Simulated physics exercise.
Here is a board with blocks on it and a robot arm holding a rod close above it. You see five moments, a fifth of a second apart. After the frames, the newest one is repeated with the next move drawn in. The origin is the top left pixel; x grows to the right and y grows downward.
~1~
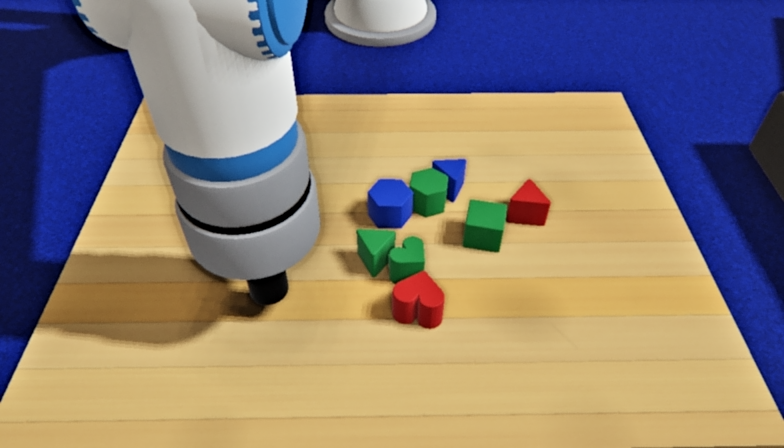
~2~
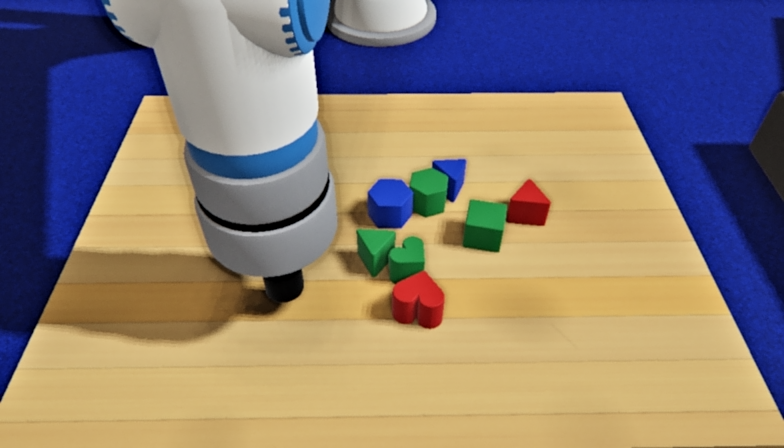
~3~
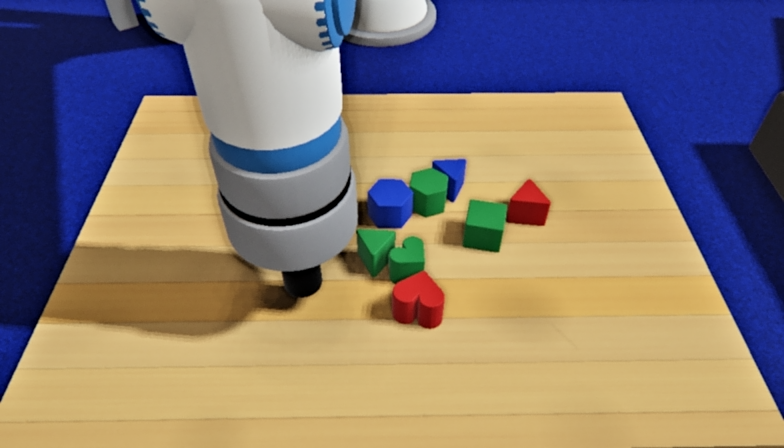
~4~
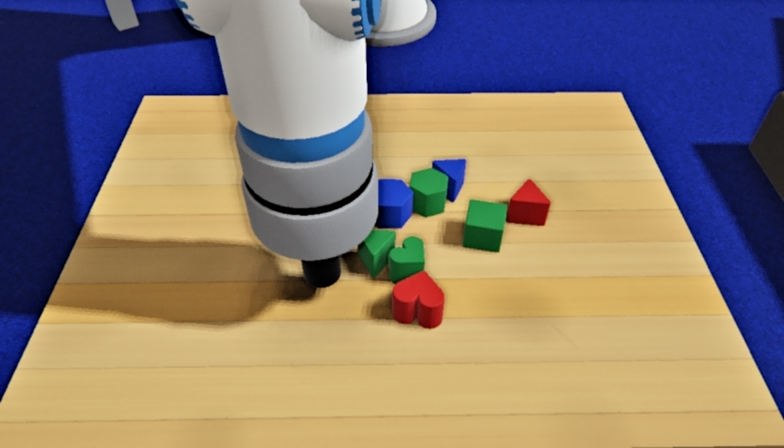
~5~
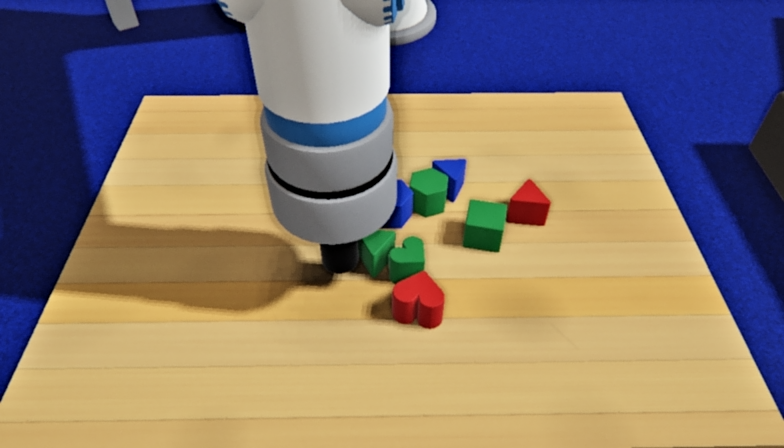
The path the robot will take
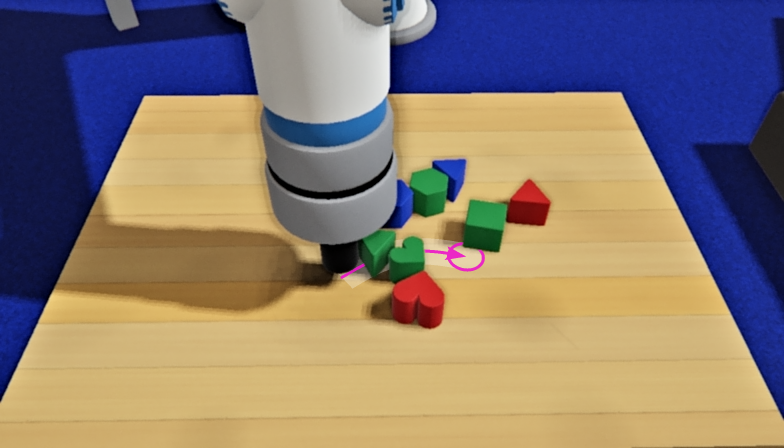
A robot arm holding a short black rod moved steadily to the right and slightly away across a wooden board, coming up close beside the green triangle while the red, green and blue blocks stayed still.
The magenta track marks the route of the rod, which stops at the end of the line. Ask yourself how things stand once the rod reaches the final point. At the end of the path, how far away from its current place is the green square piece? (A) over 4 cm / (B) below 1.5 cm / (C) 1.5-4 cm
B (below 1.5 cm)
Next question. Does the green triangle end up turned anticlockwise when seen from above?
The answer is yes.
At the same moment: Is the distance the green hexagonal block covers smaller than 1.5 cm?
Answer: Yes.
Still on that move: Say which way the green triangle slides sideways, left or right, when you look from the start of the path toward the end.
Left-hand side.
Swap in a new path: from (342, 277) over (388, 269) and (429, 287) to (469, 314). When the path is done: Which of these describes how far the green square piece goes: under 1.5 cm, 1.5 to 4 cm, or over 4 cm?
Below 1.5 cm.
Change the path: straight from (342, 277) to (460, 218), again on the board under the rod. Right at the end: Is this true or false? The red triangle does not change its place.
It is true.
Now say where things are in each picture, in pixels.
Tip of the rod at (270, 291), middles of tops, green triangle at (375, 238), blue hexagonal block at (390, 192), green heart block at (409, 250), green hexagonal block at (429, 180), green square piece at (487, 214), in the first frame.
Rod at (286, 289), nothing pushed, in the second frame.
Rod at (304, 284), nothing pushed, in the third frame.
Rod at (323, 275), nothing pushed, in the fourth frame.
Rod at (340, 261), green triangle at (375, 238), blue hexagonal block partly hidden, green heart block at (409, 250), green hexagonal block at (429, 180), green square piece at (487, 214), in the fifth frame.
The line goes from (342, 277) by way of (380, 258) and (422, 251) to (466, 257).
What follows on the original path. One third of the way, rod at (381, 241); green triangle at (407, 222).
Two thirds of the way, rod at (424, 235); green triangle at (443, 212), turned 30° anticlockwise; green heart block at (422, 251), turned 50° clockwise.
At the end, rod at (468, 240); green triangle at (453, 207), turned 40° anticlockwise; blue hexagonal block unmoved; green heart block at (424, 252), turned 55° clockwise; green hexagonal block unmoved; green square piece at (497, 212), turned 20° anticlockwise.
